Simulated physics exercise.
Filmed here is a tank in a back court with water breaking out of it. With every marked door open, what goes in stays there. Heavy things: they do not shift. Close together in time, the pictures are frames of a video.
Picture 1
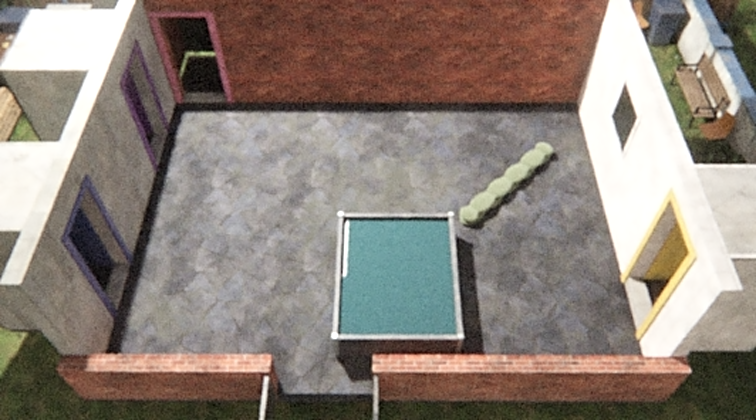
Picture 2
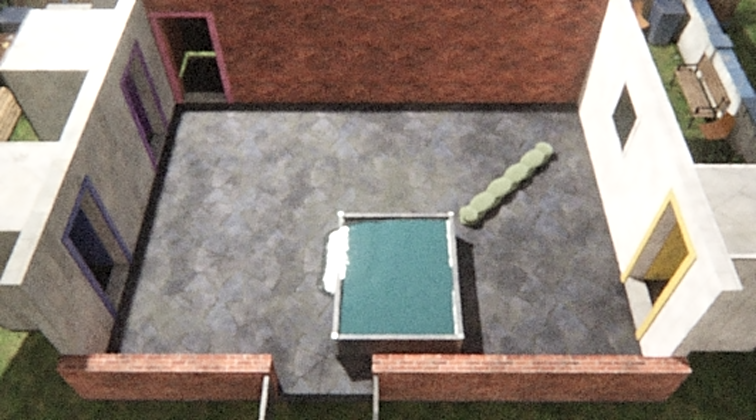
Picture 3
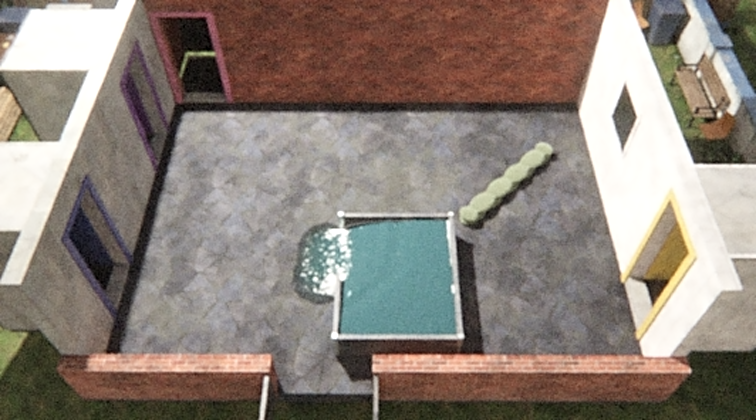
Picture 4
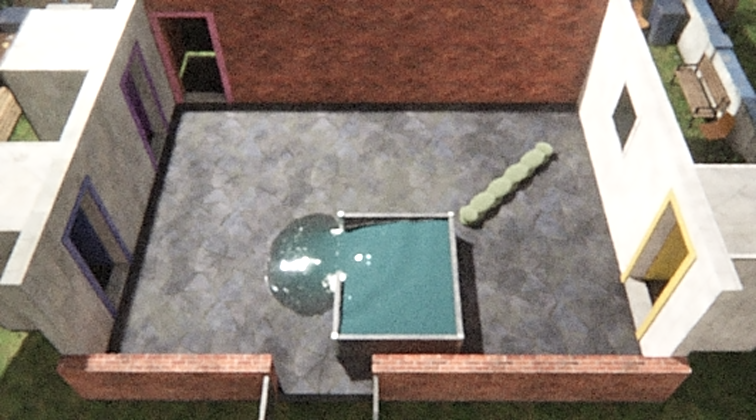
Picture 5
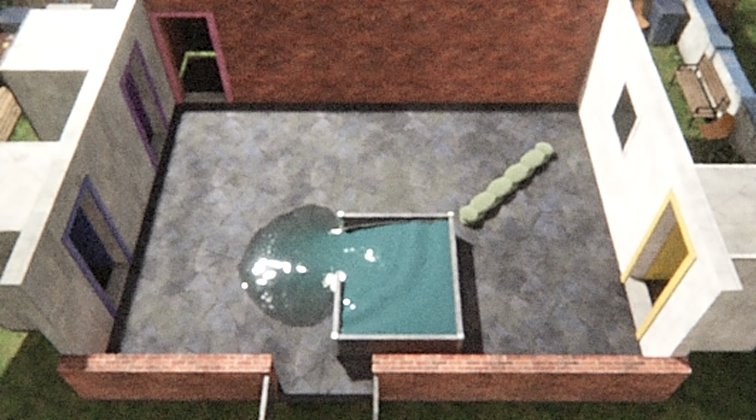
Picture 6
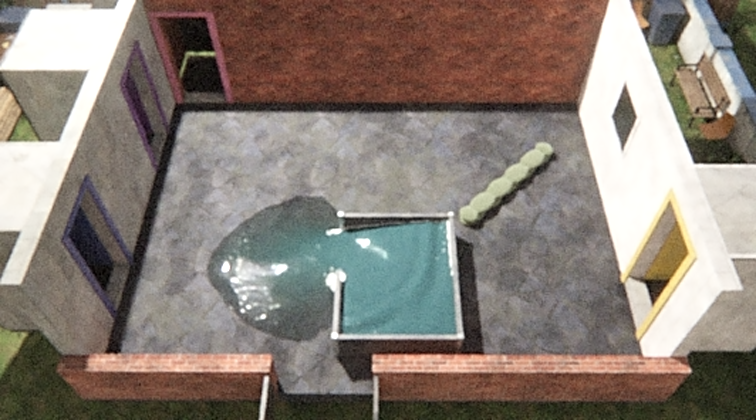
Water burst through the left side of a square tank in a walled courtyard and spread leftward across the gray paving in a widening, glinting puddle, while the green bushes nearby stayed still.
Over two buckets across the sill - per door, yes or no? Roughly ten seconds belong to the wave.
Purple door yes, pink door yes, blue door yes, yellow door no.
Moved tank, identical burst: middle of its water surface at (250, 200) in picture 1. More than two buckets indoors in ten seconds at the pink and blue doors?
Looking at it, the pink door breaks the limit and the blue door comes in under.
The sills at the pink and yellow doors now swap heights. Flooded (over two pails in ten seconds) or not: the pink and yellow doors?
With the sills traded, the pink door stays within it and the yellow door stays within it.
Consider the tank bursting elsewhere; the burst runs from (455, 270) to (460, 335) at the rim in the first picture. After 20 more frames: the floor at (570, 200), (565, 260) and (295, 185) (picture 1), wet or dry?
In turn: Inundated, then inundated, then untouched.
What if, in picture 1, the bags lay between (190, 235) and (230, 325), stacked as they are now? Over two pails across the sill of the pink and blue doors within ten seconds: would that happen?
Reading: Pink overshoots it; blue doesn't reach it.
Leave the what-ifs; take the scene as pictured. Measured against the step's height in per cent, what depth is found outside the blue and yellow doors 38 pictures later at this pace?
I'd say around 150 and 0 in a hundred.
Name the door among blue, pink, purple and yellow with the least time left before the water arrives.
The blue-painted one.
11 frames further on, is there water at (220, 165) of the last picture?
Call it swamped.
A moment on, water covers 20 % of the floor; the purple door not reached, the pink door not reached, the blue door wet at the sill, nothing in, the yellow door not reached.
Next, water covers 30 % of the floor; the purple door not reached, the pink door not reached, the blue door under two buckets in, the yellow door not reached.
Then, water covers 35 % of the floor; the purple door under two buckets in, the pink door wet at the sill, nothing in, the blue door over two buckets in, the yellow door not reached.
Later, water covers 45 % of the floor; the purple door over two buckets in, the pink door over two buckets in, the blue door far over two buckets in, the yellow door not reached.
In the end, water covers 65 % of the floor; the purple door over two buckets in, the pink door over two buckets in, the blue door far over two buckets in, the yellow door not reached.
